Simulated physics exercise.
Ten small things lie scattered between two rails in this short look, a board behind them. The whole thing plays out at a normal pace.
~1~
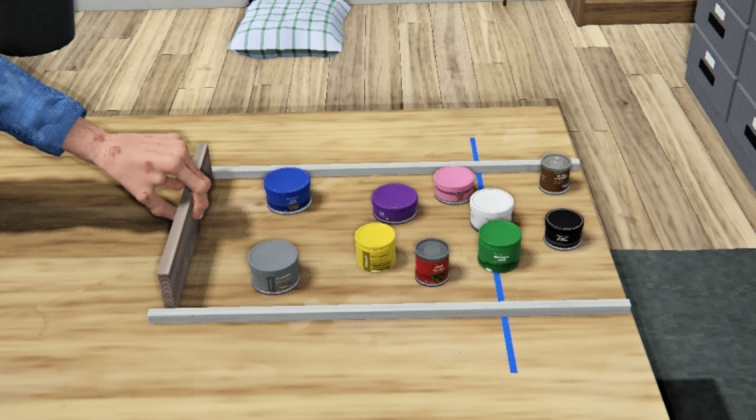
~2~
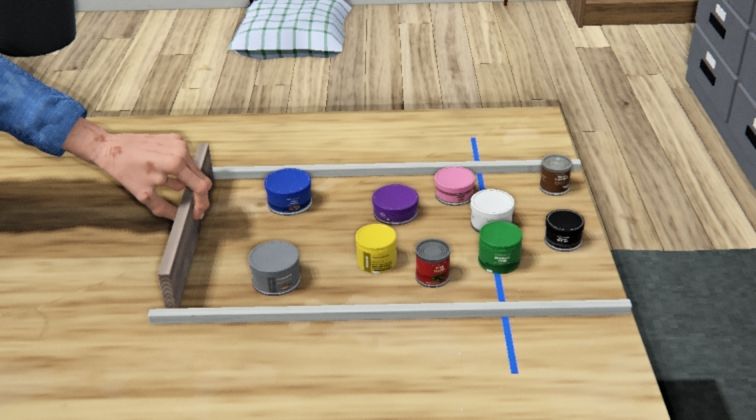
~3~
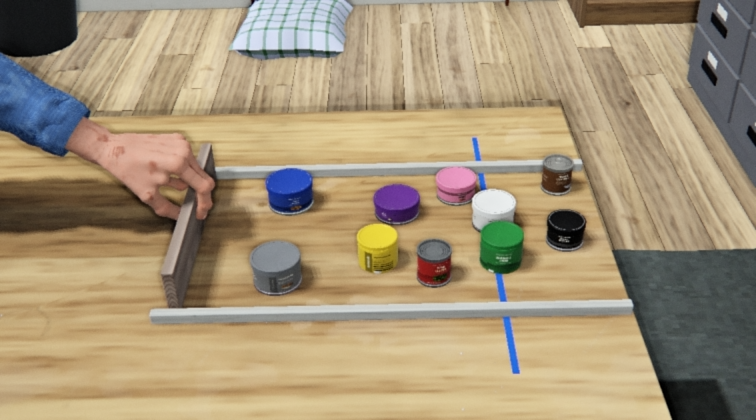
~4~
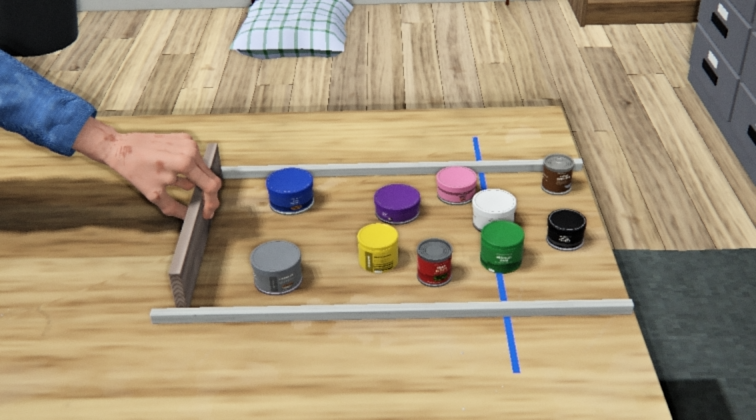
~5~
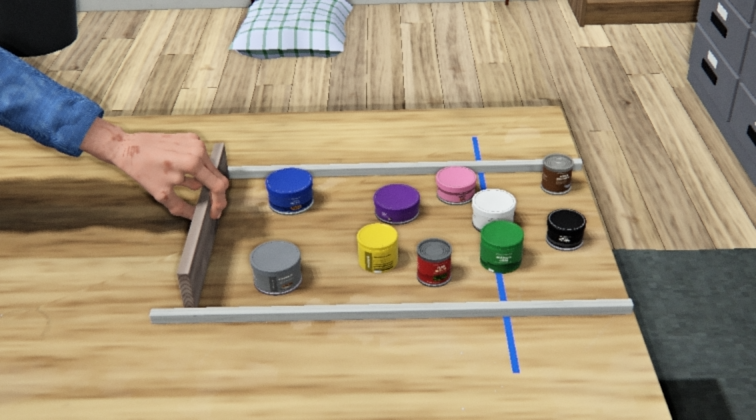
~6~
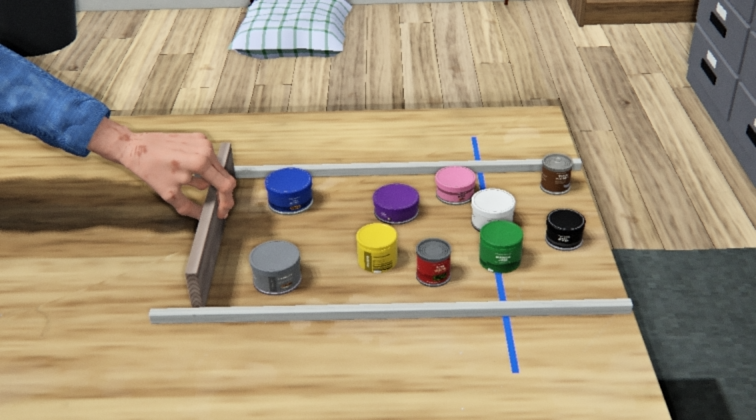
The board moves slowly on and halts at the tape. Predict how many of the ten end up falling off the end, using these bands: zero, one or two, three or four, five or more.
The tally of drops is nought.
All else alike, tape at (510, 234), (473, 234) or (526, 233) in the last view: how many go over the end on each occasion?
Try 1: 1; try 2: 0; try 3: 2.
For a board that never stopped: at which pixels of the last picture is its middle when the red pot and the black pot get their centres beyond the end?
(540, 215) and (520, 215), more or less.
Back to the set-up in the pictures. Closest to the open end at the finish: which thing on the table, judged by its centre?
I reckon it's the brown tin.
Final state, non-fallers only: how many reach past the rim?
That comes to 1 of them.
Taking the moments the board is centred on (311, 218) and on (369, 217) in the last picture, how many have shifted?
First position 2; second position 5.
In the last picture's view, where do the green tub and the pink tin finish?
The green tub finishes at (553, 244); the pink tin finishes at (546, 178).
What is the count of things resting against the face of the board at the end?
In contact: 4.
Soon after, none off yet; brown tin at rest near (556, 174); black pot at rest near (565, 230); green tub at rest near (501, 247).
In the end, the number that fall off is zero.
